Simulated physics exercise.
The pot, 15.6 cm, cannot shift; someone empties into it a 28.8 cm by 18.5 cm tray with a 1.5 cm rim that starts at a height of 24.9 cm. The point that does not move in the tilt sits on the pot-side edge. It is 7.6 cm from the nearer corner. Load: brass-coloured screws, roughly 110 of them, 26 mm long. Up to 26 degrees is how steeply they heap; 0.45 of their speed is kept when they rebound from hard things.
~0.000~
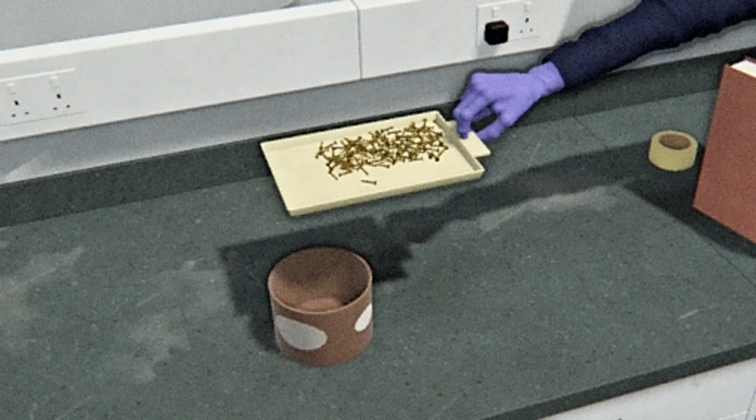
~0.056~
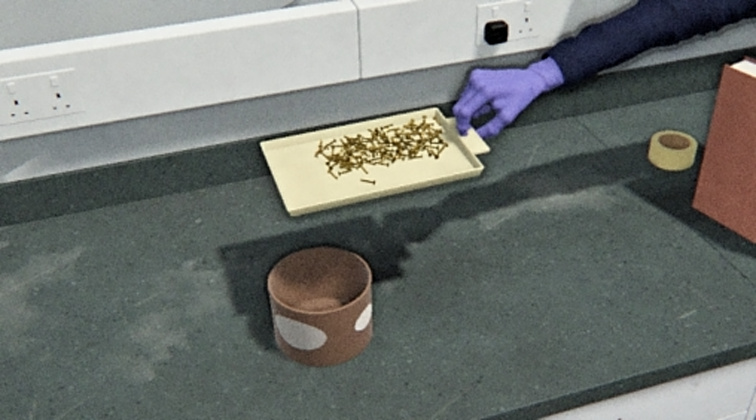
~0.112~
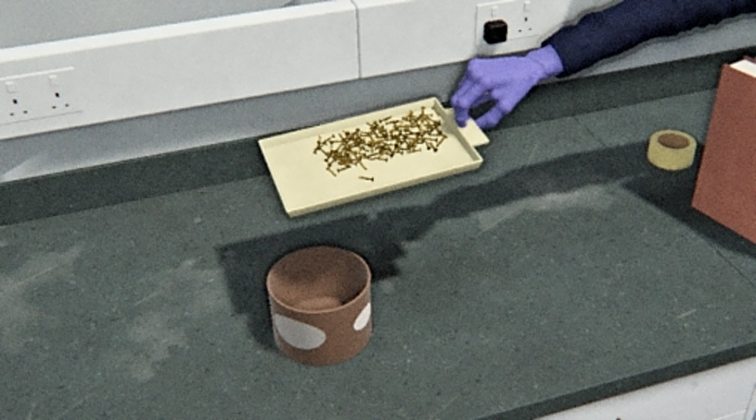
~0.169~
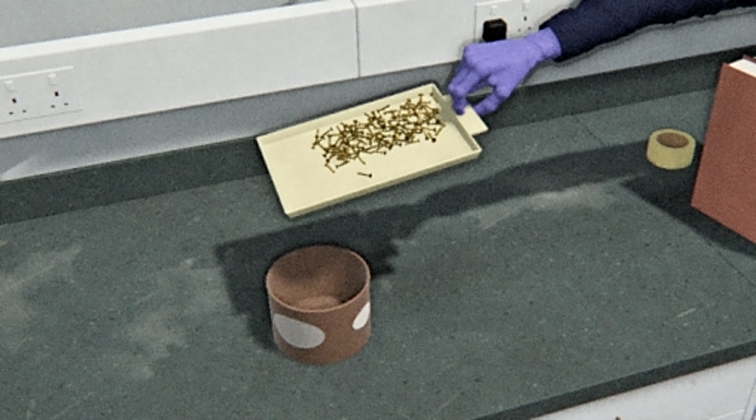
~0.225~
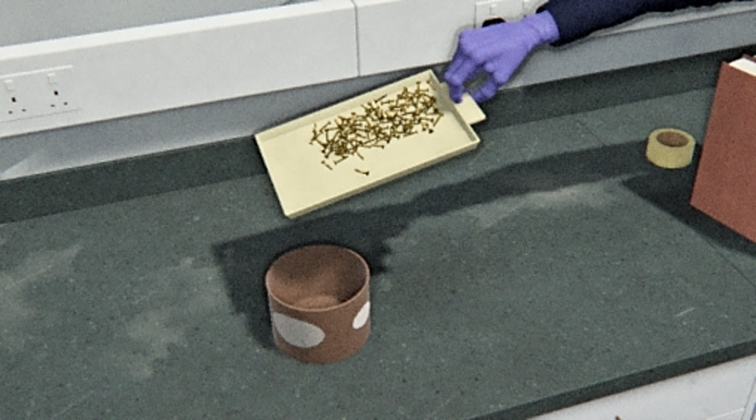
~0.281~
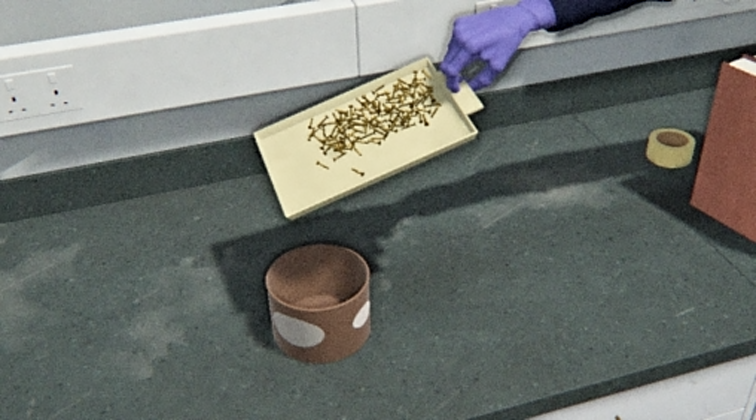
On a dark speckled counter, a purple-gloved hand gripped a cream tray of brass-coloured screws behind a brown, white-spotted pot, then raised its right side so the tray slanted down toward the left.
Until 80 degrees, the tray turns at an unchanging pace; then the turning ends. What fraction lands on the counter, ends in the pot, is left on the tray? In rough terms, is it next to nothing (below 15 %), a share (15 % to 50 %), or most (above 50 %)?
Roughly: Counter: Most, pot: A share, tray: Next to nothing.
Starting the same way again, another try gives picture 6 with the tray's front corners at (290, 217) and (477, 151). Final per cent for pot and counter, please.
Pot 85 % / counter 15 %.
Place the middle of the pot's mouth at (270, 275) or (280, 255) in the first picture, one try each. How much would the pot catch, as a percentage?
Roughly 75 and 15 percent.
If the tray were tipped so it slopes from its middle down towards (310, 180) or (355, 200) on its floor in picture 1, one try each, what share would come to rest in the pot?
5 and 80 %.
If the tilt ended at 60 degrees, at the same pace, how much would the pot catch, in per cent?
Estimate: Roughly 25 percent.
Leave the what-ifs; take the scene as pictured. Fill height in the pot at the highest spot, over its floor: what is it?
1.5 cm.
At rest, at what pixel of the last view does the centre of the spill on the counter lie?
It comes to rest with its centre close to (236, 373).
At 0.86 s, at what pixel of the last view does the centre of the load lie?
Approximately (275, 256) in the last view.
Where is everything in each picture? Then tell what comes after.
The first frame shows tray tilt 0 degrees, front corners at (292, 207) and (480, 169); middle of the pieces at (381, 150); pot at (320, 279).
The second frame shows tray tilt 1 degrees, front corners at (291, 208) and (479, 167); middle of the pieces at (381, 148).
The third frame shows tray tilt 5 degrees, front corners at (290, 209) and (478, 159), lowest corner left front; middle of the pieces at (379, 142).
The fourth frame shows tray tilt 9 degrees, front corners at (289, 210) and (476, 149), lowest corner left front; middle of the pieces at (377, 134).
The fifth frame shows tray tilt 14 degrees, front corners at (289, 211) and (475, 140), lowest corner left front; middle of the pieces at (375, 126).
The sixth frame shows tray tilt 19 degrees, front corners at (289, 213) and (473, 131), lowest corner left front; middle of the pieces at (373, 119); pot at (318, 276). Its pace works out near 85 degrees a second.
After 0.63 s, tilt 49 degrees; the tray holds 100 %, the pot 0 %.
Then, at 0.86 s, tilt 69 degrees; the tray holds 25 %, the pot 5 %.
Then, at 1.20 s, tilt 80 degrees; the tray holds 5 %, the pot 30 %.
At rest (2.0 s), counter 65 %, pot 35 %, tray 0 %.
